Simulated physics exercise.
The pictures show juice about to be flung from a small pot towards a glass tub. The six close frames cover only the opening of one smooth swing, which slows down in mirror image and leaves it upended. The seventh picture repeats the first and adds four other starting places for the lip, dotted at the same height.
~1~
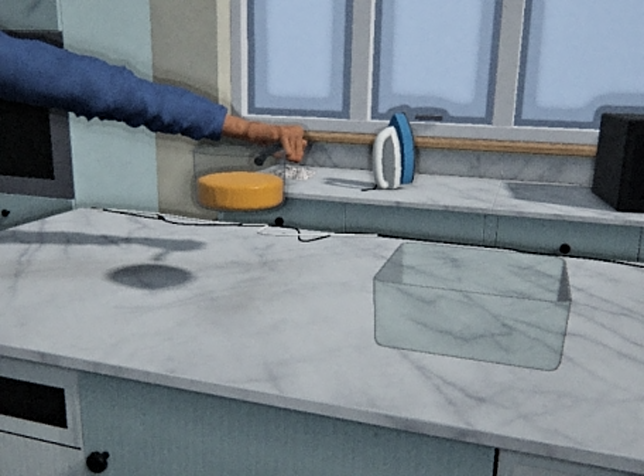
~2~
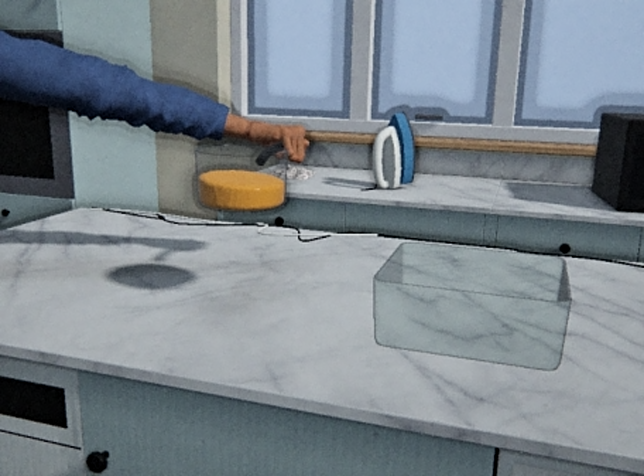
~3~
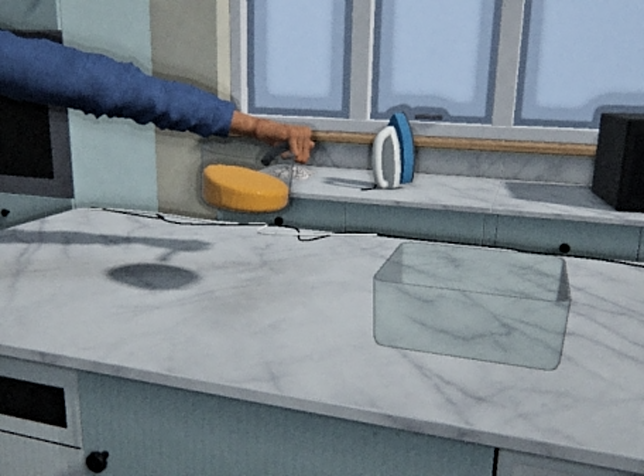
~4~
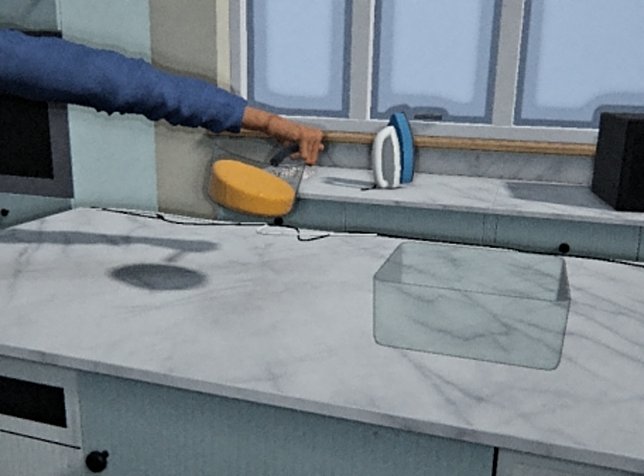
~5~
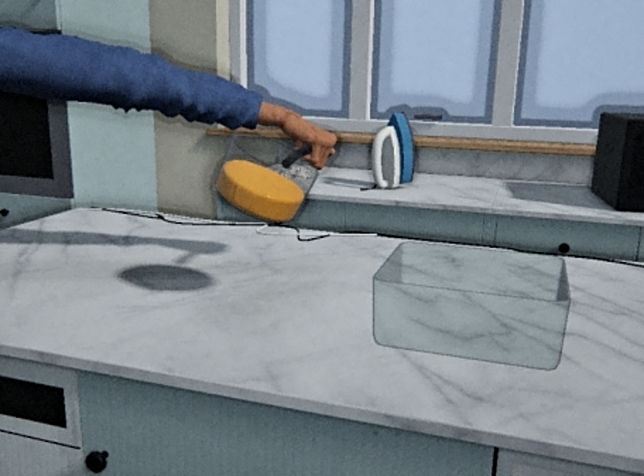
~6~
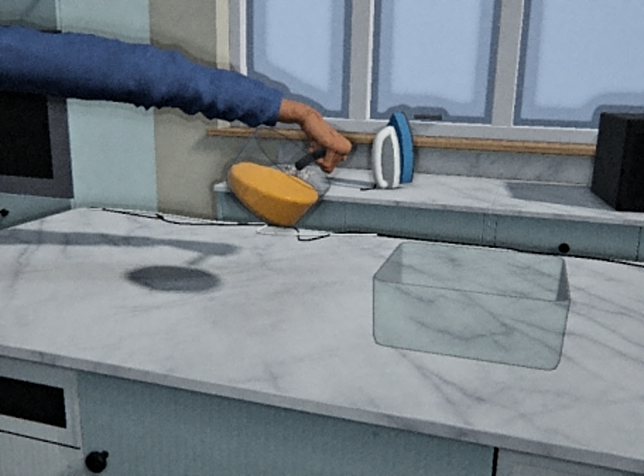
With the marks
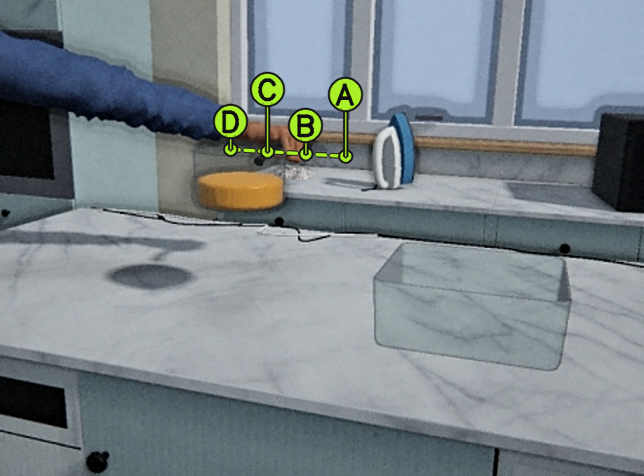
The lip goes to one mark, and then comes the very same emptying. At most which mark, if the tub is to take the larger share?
It is B.
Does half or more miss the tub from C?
Yes, that goes wrong.
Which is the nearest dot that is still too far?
C it is.
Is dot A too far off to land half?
No, not at all.
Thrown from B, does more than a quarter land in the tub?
Yes, it does.
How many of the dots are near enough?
Two of them.
In lime, A at (345, 156); B at (305, 153); C at (267, 151); D at (230, 149).
For dot A, about 80 % lands in the tub, 2 % falls short and 18 % goes beside or beyond.
For dot B, about 75 % lands in the tub, 15 % falls short and 10 % goes beside or beyond.
For dot C, about 15 % lands in the tub, 83 % falls short.
For dot D, about 0 % lands in the tub, 98 % falls short.
